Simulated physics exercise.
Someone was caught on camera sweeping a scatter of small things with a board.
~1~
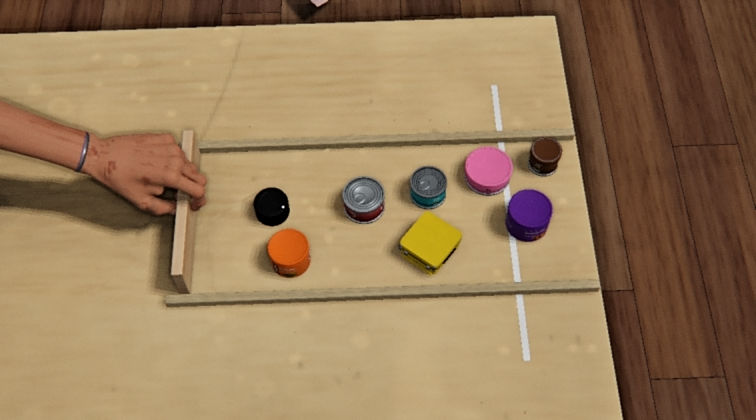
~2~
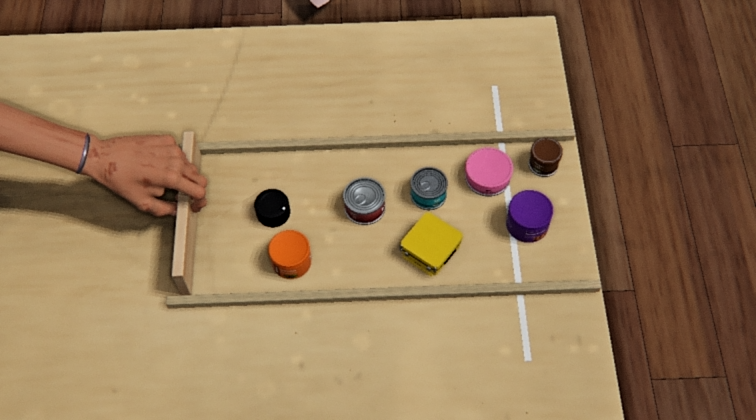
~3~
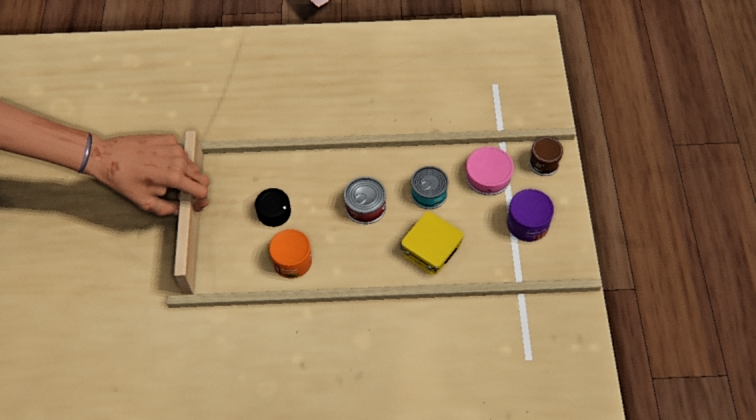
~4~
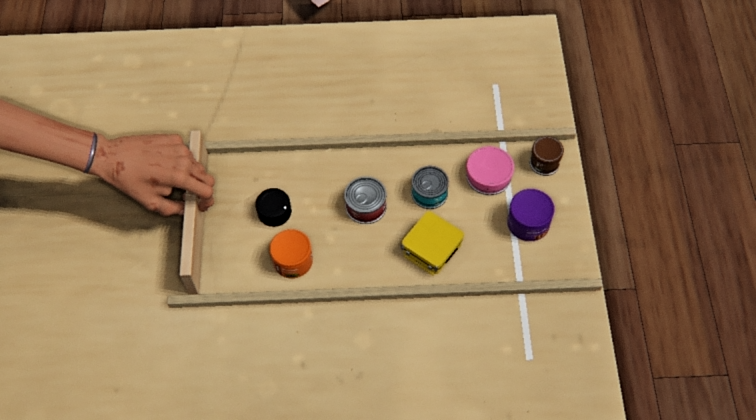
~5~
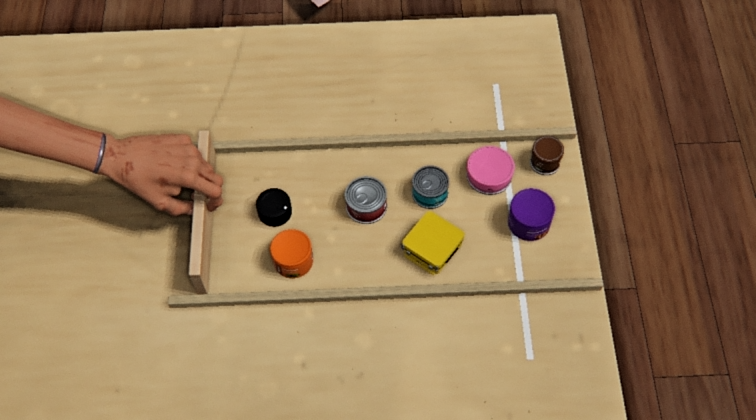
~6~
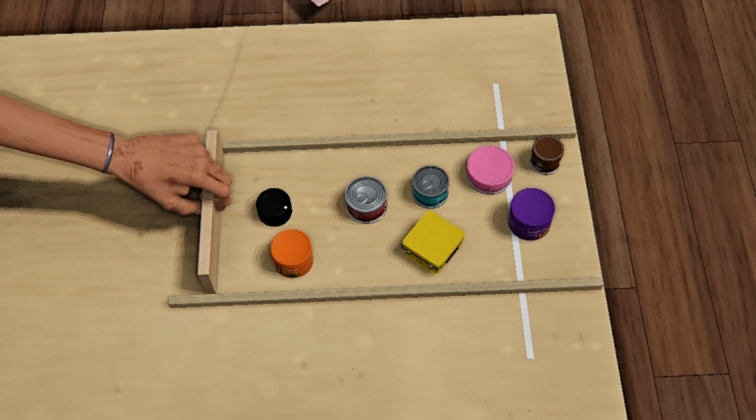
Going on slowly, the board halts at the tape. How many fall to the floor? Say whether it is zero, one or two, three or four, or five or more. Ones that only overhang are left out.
It is one or two.
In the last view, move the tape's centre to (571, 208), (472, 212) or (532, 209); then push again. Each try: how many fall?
The counts would be 5, 0 and 2.
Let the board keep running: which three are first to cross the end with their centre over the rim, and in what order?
Taking them earliest first, it's the purple tub, the brown tin and the yellow case.
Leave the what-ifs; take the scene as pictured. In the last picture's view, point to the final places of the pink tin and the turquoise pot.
Listed in order, first is (548, 154) and the other is (527, 181).
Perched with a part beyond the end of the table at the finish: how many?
Overhang count: 1.
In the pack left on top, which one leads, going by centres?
The yellow case.
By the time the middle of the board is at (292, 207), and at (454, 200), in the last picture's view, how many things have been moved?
The counts are 2 and 7.
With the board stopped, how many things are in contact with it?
The count in contact is 3.
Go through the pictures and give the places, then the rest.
In the first frame, brown tin (545, 157); purple tub (529, 216); pink tin (488, 171); board (187, 211); tape (509, 211).
In the second frame, purple tub (529, 217); board (187, 212).
In the third frame, pink tin (489, 171); black lid (273, 207).
In the fourth frame, brown tin (546, 156); yellow case (433, 244).
In the fifth frame, purple tub (531, 215); red pot (366, 200).
In the sixth frame, brown tin (547, 155); purple tub (531, 215); pink tin (490, 170); board (212, 211); tape (512, 210).
A little later, none off yet; brown tin at rest near (547, 155); purple tub at rest near (531, 215); pink tin at rest near (490, 170).
Next, none off yet; brown tin at rest near (547, 155); purple tub at rest near (531, 215); pink tin shifted a little near (503, 164).
Later still, none off yet; brown tin at rest near (549, 155); purple tub shifted about its own width near (561, 210); pink tin shifted a little near (510, 161).
When it is over, the number that fall off is one or two; down, purple tub and brown tin.
